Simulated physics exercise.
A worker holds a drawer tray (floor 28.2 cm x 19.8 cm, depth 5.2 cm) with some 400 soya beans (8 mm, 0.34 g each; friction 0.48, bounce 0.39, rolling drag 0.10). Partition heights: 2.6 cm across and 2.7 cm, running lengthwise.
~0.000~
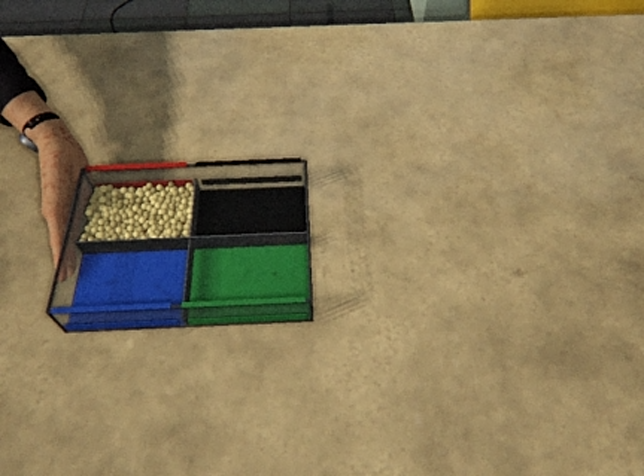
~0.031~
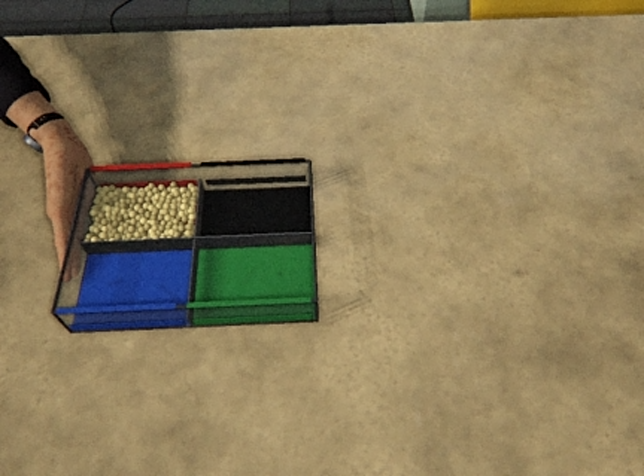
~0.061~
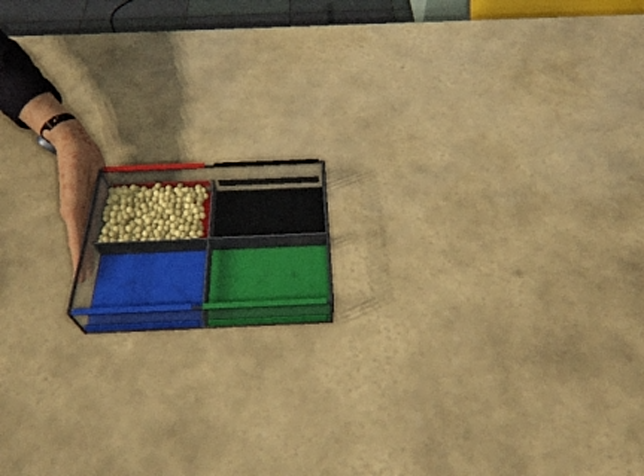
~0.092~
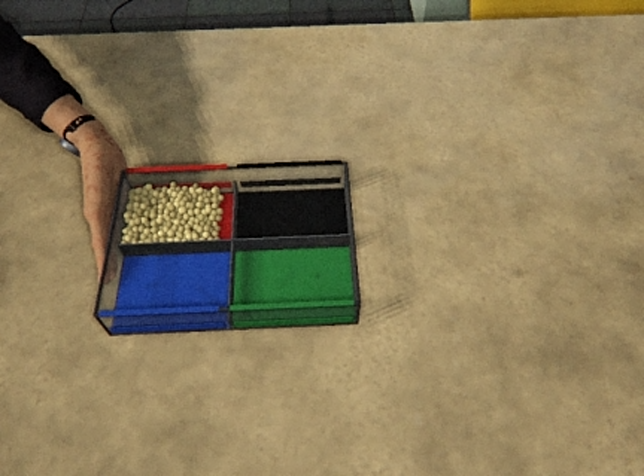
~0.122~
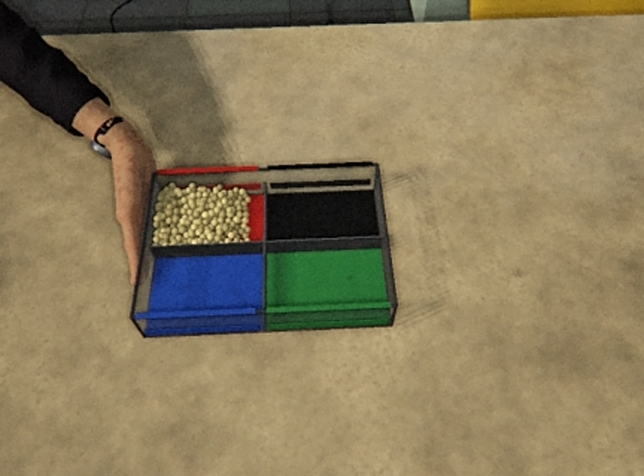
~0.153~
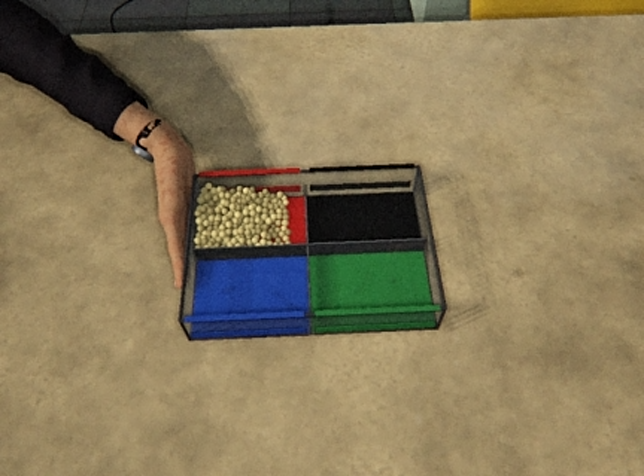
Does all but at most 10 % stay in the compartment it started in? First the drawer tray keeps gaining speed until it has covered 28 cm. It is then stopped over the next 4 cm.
No: Greater than a tenth.
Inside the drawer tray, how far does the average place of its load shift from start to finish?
The shift is about 7.5 cm.
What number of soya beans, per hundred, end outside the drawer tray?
My estimate is close to 20 percent.
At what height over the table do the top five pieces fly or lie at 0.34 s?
19 cm.
After 0.23 s, tilt 0 degrees; red 100 %; 0 % away from where they began.
After 0.29 s, tilt 0 degrees; black 20 %, red 75 %; 25 % away from where they began.
After 0.34 s, tilt 0 degrees; green 5 %, black 30 %, red 55 %, in the air 5 %; 45 % away from where they began.
After 0.40 s, tilt 0 degrees; green 5 %, black 20 %, red 55 %, in the air 20 %; 45 % away from where they began.
By 1.8 s all is still; green 5 %, black 20 %, outside 20 %, red 55 %; 45 % away from where they began.
